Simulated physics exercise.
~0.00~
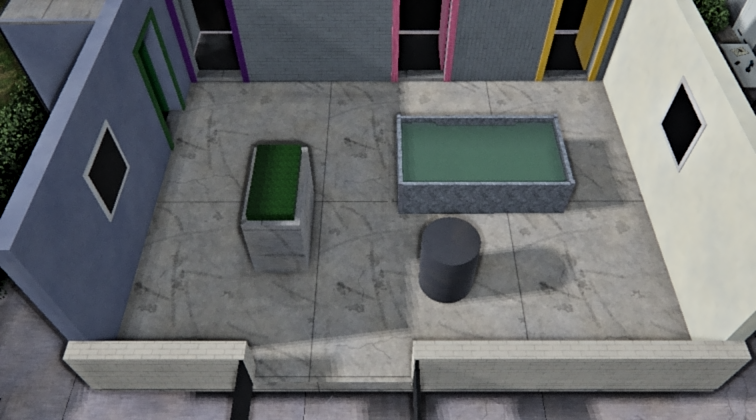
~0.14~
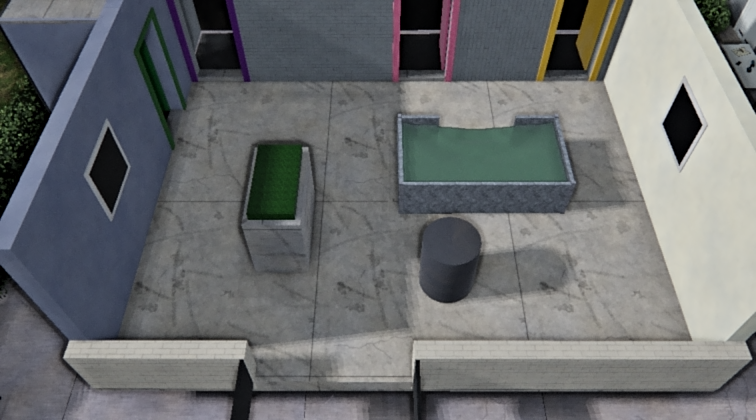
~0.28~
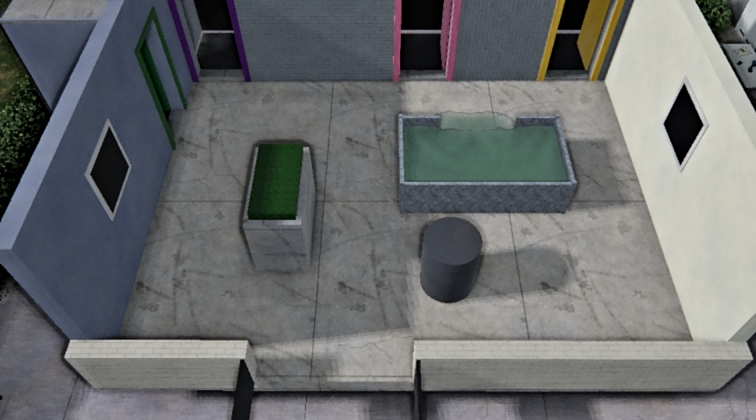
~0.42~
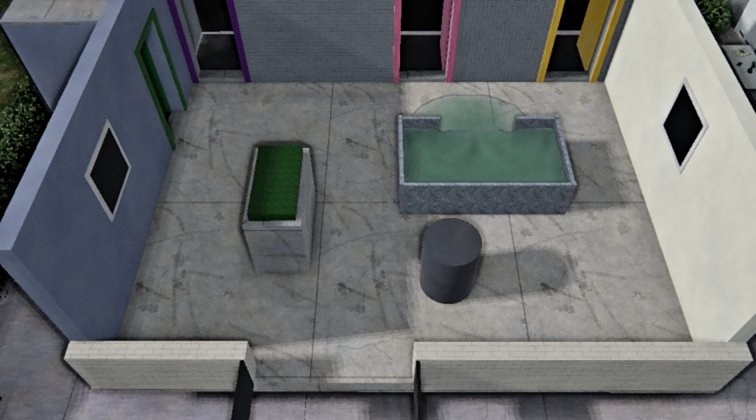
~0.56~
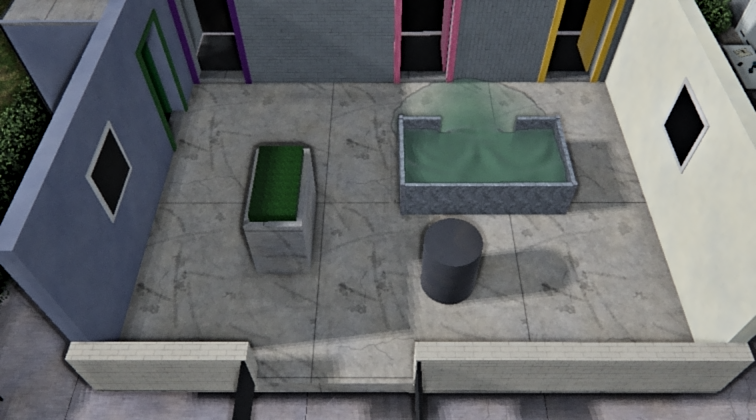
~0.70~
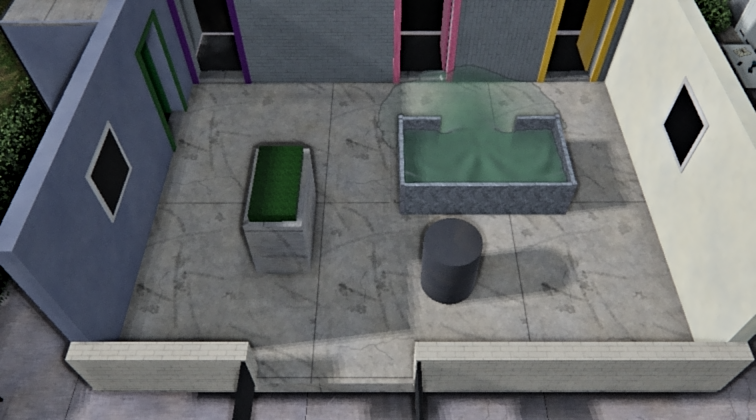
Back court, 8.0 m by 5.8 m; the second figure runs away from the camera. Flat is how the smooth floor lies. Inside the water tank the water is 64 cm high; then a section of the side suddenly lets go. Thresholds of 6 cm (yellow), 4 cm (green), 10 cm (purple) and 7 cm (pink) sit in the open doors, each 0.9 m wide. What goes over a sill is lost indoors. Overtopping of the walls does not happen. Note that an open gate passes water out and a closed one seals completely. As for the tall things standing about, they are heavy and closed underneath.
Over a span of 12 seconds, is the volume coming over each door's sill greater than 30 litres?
Yellow door: Surplus; green door: Surplus; purple door: Short; pink door: Surplus.
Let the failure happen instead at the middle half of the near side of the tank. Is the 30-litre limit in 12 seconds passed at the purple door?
Against that limit: Purple short of it.
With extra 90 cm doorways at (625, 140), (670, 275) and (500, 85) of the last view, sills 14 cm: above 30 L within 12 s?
Check each in turn: The first fails, the second fails, the third succeeds.
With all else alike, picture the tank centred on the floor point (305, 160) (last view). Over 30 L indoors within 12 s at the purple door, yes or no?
With that change, the limit at the purple door is surpassed.
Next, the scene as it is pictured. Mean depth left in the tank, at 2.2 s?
About 31 centimetres on average.
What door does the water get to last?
Result: Green door.
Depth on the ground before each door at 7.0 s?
Depths in cm: Yellow 9, green 8, purple 7, pink 10.
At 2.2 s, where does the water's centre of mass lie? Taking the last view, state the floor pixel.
Around (480, 141).
After 1.4 s water covers 15 % of the floor and is deepest (42 cm) near (472, 84); yellow door 12 cm at the sill, 0 L in, green door not reached, purple door not reached, pink door 28 cm at the sill, 69 L in.
After 2.2 s water covers 20 % of the floor and is deepest (35 cm) near (602, 84); yellow door 12 cm at the sill, 12 L in, green door not reached, purple door not reached, pink door 24 cm at the sill, 177 L in.
After 3.5 s water covers 45 % of the floor and is deepest (23 cm) near (462, 84); yellow door 14 cm at the sill, 42 L in, green door 9 cm at the sill, 2 L in, purple door 3 cm at the sill, 0 L in, pink door 19 cm at the sill, 267 L in.
After 7.0 s water covers 70 % of the floor and is deepest (12 cm) near (671, 365); yellow door 9 cm at the sill, 104 L in, green door 8 cm at the sill, 57 L in, purple door 7 cm at the sill, 2 L in, pink door 10 cm at the sill, 344 L in.
After 12.0 s water covers 95 % of the floor and is deepest (8 cm) near (139, 366); yellow door 6 cm at the sill, 117 L in, green door 4 cm at the sill, 72 L in, purple door 5 cm at the sill, 2 L in, pink door 5 cm at the sill, 350 L in.
